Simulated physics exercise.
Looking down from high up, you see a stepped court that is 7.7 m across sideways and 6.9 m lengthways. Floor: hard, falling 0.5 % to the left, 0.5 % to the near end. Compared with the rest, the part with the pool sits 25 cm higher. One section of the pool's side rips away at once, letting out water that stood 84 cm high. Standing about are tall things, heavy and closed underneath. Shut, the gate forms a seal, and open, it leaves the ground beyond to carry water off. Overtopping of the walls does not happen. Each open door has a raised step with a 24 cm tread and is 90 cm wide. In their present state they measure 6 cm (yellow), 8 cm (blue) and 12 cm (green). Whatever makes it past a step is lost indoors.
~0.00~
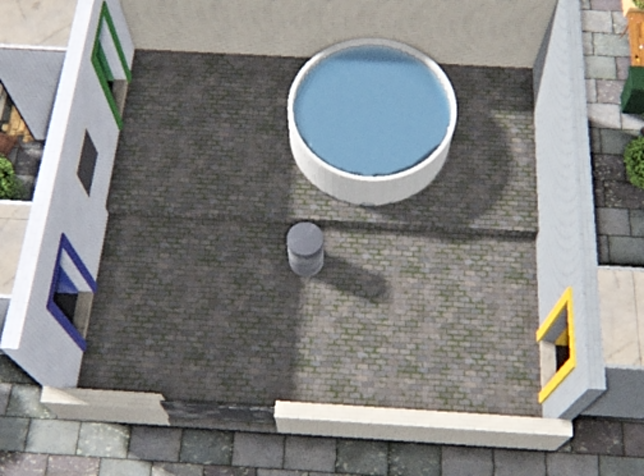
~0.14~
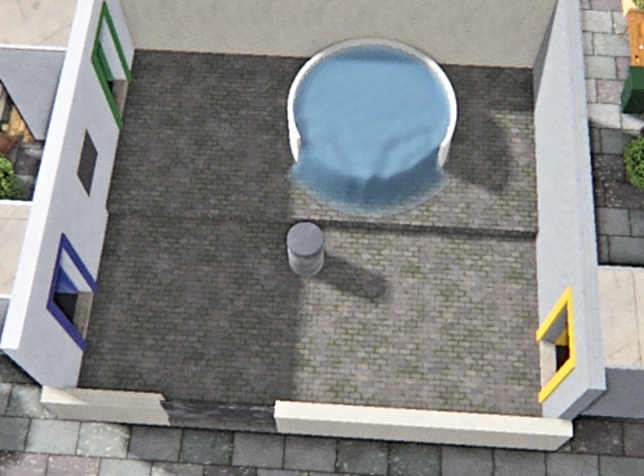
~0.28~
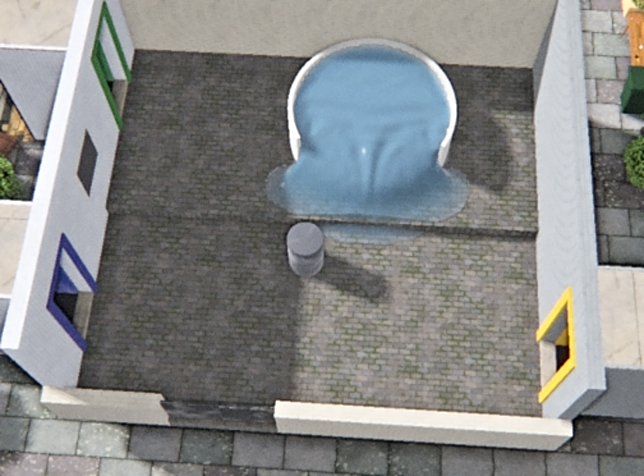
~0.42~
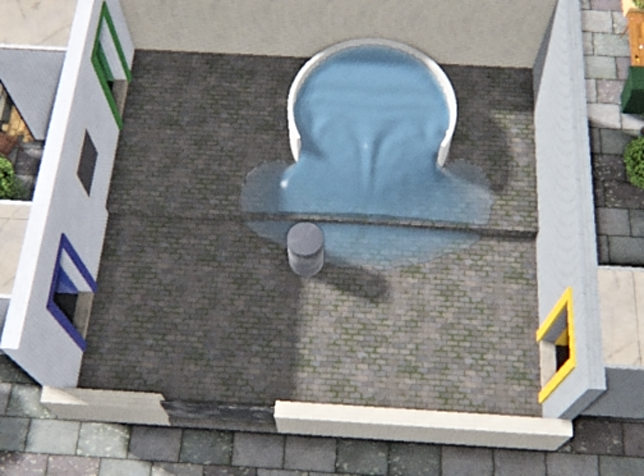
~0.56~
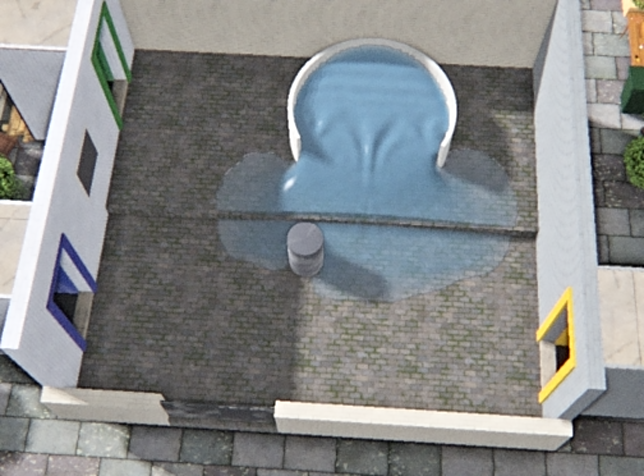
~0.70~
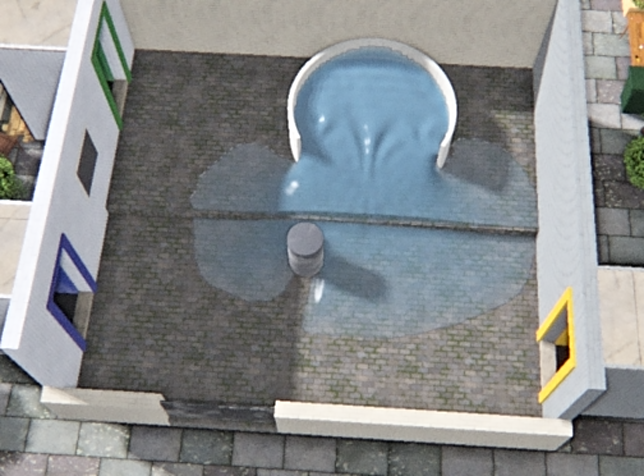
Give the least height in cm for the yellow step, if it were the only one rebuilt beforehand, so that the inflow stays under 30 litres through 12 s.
It needs to be at least 31 cm or so.
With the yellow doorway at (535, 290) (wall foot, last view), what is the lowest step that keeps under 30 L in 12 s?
Roughly 18 cm.
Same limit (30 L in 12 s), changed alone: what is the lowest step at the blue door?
I'd raise blue to close to 21 cm.
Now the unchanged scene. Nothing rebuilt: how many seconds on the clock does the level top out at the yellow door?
Around 3.0 s, give or take.
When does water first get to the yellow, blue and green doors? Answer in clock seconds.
So the front gets to yellow at 1.0 seconds, blue at 1.4 seconds, and green at 3.8 seconds.
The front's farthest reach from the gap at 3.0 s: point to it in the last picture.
At about (75, 401).
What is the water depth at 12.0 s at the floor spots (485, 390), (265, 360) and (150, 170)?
In that order: 16, 14 and 1 cm.
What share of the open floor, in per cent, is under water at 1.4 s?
Wet: Close to 60 %.
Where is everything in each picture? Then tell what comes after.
The first frame shows the pool at (372, 109) is whole and still, 84 cm deep; the yellow door at (555, 350) is dry.
In the second frame, water pours out at (367, 193) and has run 0.3 m, to (290, 179); about 8 cm deep outside, 84 cm at the back.
In the third frame, water pours out at (367, 195) and has run 0.8 m, to (269, 193); about 12 cm deep outside, 84 cm at the back.
In the fourth frame, water pours out at (367, 196) and has run 1.3 m, to (247, 213); about 12 cm deep outside, 84 cm at the back.
In the fifth frame, water pours out at (367, 197) and has run 1.9 m, to (237, 255); about 9 cm deep outside, 79 cm at the back.
In the sixth frame, the gap is at (367, 197), the front 2.5 m out at (217, 283); the back of the pool holds 72 cm; the yellow door at (555, 350), 4.1 m from the gap, is still 1.3 m from the nearest water.
After 1.4 s water covers 60 % of the floor, deepest (52 cm) near (316, 244); 14 cm at the yellow door, 4 litres in over its 6 cm step.
After 3.0 s water covers 65 % of the floor, deepest (45 cm) near (502, 428); 33 cm at the yellow door, 124 litres in over its 6 cm step.
After 12.0 s water covers 65 % of the floor, deepest (20 cm) near (97, 339); 15 cm at the yellow door, 558 litres in over its 6 cm step.
At the yellow door as built, the water arrived by 1.1 s and peaked near 33 cm at 3.0 s.
Run again over the same 12 s with other heights there, 56 litres in over 26 cm, 16 litres over 35 cm. The limit of 30 litres is kept from about 31 cm up.
